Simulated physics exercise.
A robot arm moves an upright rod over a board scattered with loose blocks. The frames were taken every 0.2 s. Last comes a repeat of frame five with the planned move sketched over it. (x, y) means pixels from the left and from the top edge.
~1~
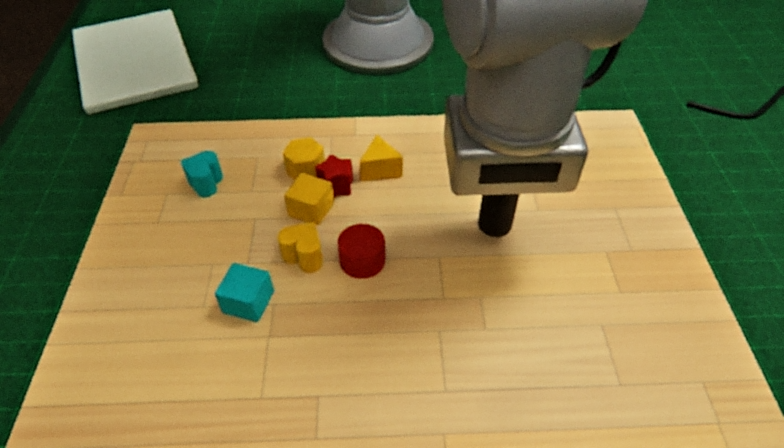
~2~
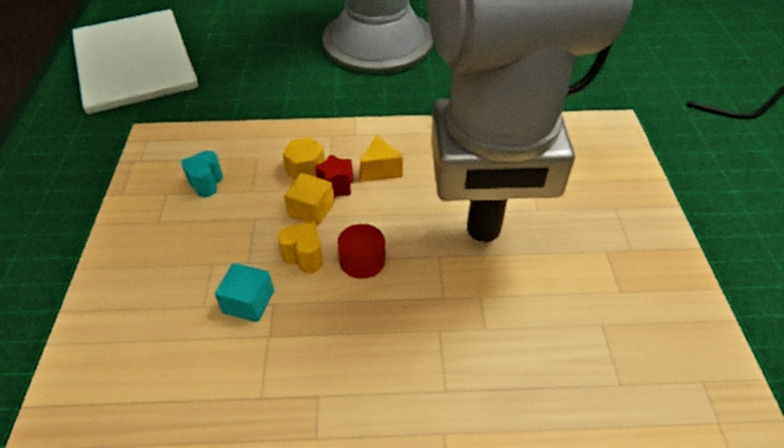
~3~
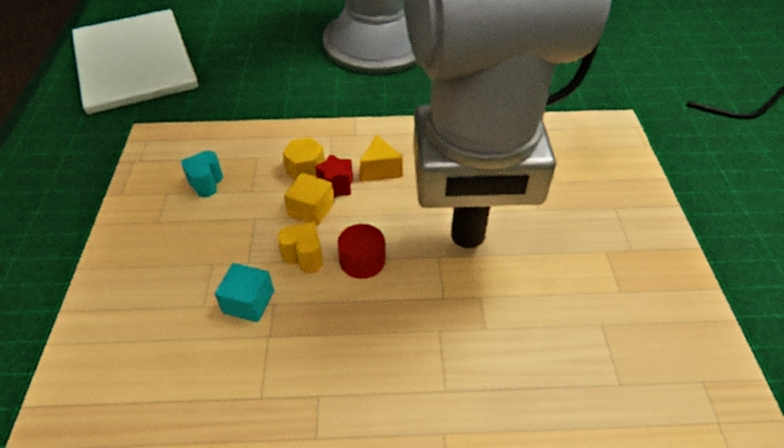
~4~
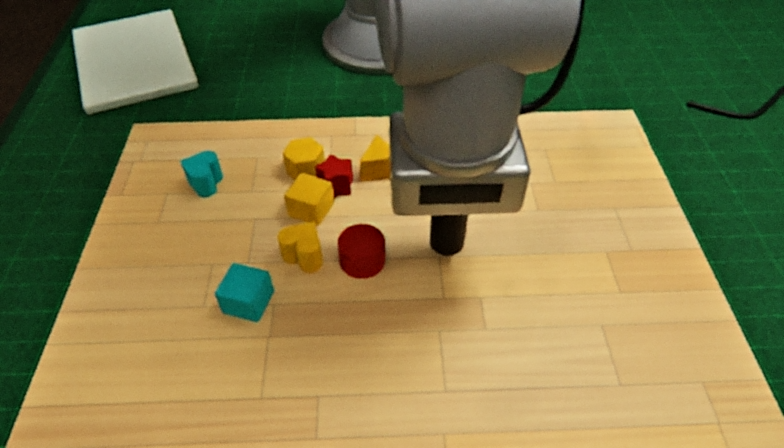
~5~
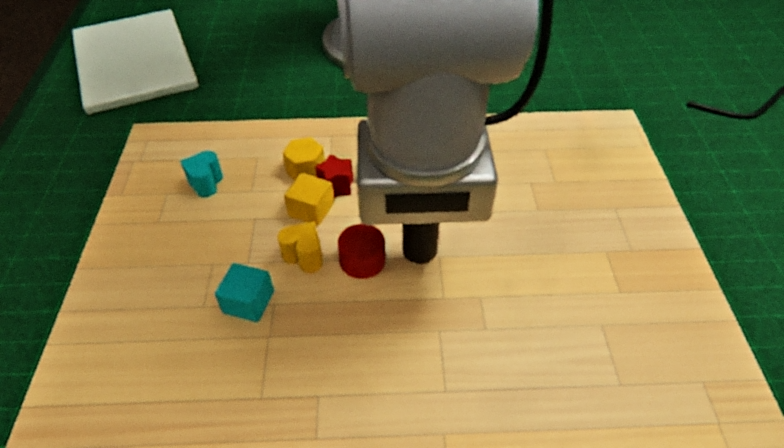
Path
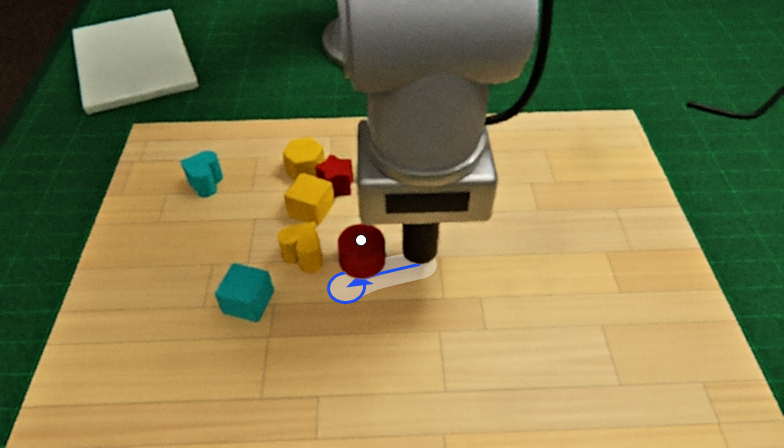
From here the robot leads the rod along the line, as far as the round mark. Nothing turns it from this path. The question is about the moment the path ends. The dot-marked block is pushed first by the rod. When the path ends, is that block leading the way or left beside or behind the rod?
Slid off.
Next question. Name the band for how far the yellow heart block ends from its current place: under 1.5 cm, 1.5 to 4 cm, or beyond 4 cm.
Answer: 1.5 to 4 cm.
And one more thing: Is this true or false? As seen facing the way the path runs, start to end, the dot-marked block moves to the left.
This is false.
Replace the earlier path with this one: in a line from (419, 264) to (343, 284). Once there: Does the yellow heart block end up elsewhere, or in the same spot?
By the time the path is finished, it has moved at least a centimetre.
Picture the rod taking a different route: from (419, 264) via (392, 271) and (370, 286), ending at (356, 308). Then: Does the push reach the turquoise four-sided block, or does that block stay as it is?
It keeps its position.
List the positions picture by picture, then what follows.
The first picture shows rod tip at (495, 224); block tops, turquoise four-sided block at (242, 282); yellow heart block at (301, 236); red circular block at (361, 240).
The second picture shows rod at (484, 229); blocks unchanged.
The third picture shows rod at (468, 235); blocks unchanged.
The fourth picture shows rod at (447, 243); blocks unchanged.
The fifth picture shows rod at (420, 250); turquoise four-sided block at (242, 282); yellow heart block at (301, 236); red circular block at (361, 240).
Path on the board, from (419, 264) by way of (382, 273) to (347, 287); the dot is on the red circular block.
On the path given first. Halfway along, rod at (381, 259); red circular block at (343, 239).
At the end, rod at (345, 273); turquoise four-sided block in place; yellow heart block at (283, 233); red circular block at (324, 239).
